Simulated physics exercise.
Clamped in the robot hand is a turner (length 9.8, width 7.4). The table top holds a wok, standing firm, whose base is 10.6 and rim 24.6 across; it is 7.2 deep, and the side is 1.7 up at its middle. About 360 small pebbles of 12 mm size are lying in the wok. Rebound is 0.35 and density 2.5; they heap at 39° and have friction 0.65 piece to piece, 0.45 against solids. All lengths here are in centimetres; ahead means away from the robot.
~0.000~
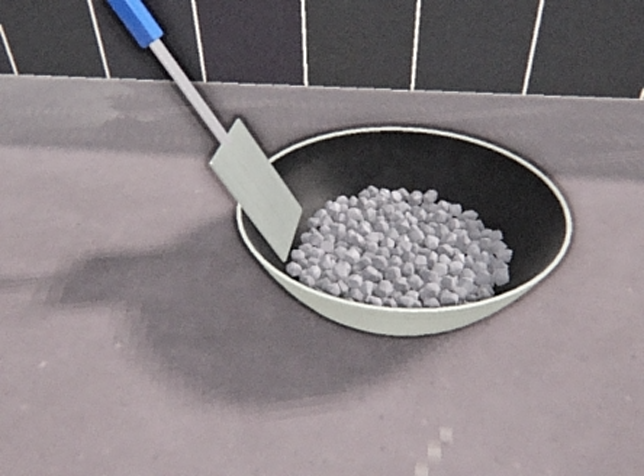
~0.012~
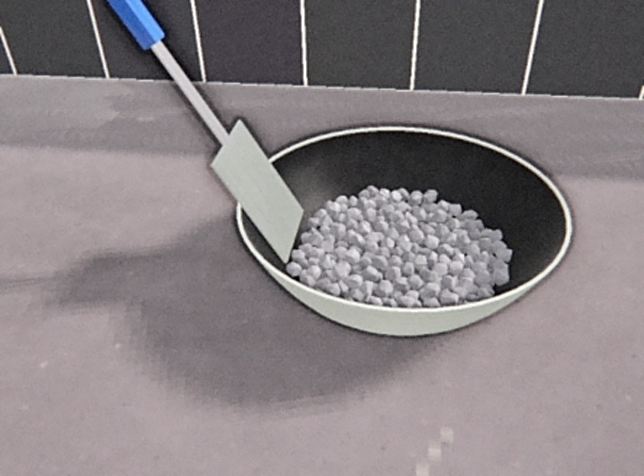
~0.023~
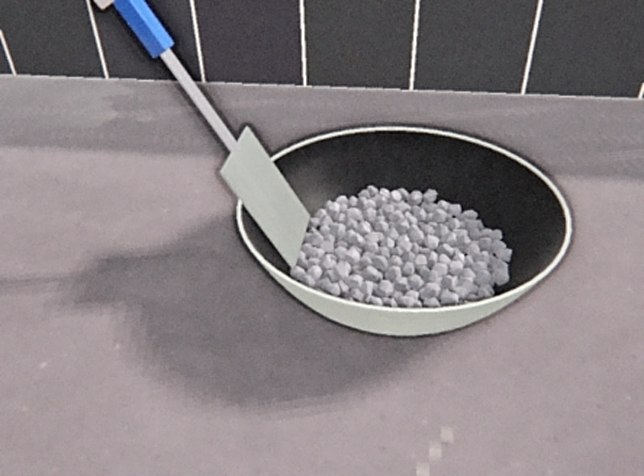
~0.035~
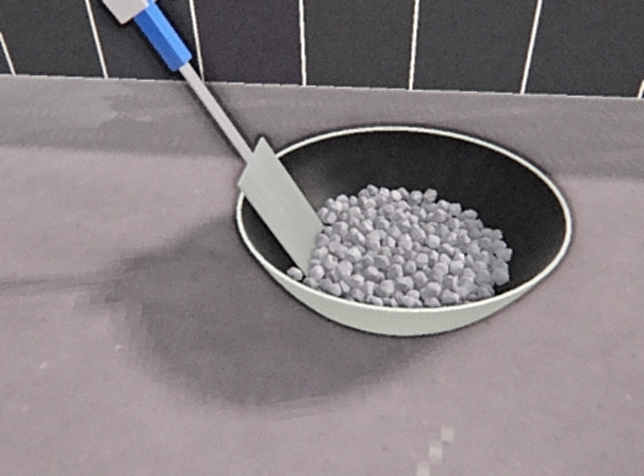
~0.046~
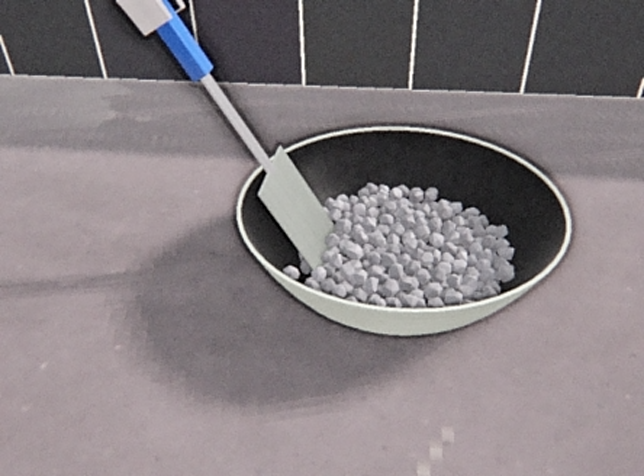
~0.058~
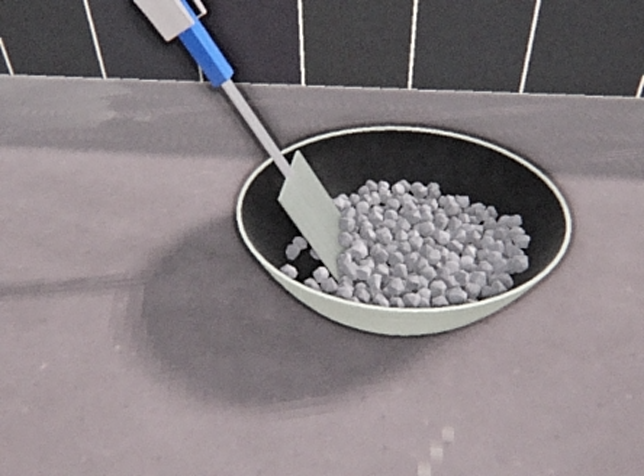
A robot-held turner with a blue handle sliding right through a wok of small grey pebbles, pushing the pile slightly rightward.
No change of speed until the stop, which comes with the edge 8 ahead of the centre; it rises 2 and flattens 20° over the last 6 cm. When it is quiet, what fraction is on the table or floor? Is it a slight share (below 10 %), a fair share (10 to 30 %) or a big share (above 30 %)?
It is a big share.
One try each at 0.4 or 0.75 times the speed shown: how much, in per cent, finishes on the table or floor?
Roughly 20 % and roughly 40 %.
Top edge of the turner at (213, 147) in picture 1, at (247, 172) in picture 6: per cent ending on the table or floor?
Roughly 20 percent ends up there.
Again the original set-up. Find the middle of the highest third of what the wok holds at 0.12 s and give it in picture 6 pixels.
Roughly pixel (497, 228).
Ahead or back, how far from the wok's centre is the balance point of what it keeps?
I'd say close to 2.5 cm toward the front.
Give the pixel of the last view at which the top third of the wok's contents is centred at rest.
Look near (464, 253).
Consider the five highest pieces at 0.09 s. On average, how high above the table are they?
Roughly 8 centimetres.
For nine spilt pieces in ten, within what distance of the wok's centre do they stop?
35 cm.
After 0.09 s, sloping 60°, highest piece 9 above the table; 362 in the wok.
After 0.12 s, sloping 54°, highest piece 14 above the table; 354 in the wok, 8 on the blade or in flight.
After 0.33 s, sloping 40°, highest piece 36 above the table; 192 in the wok, 14 on the table or floor, 156 on the blade or in flight.
After 1.38 s, sloping 40°, highest piece 8 above the table; 192 in the wok, 170 on the table or floor.
At rest, 192 in the wok, 170 on the table or floor. That is 47 % on the table or floor.
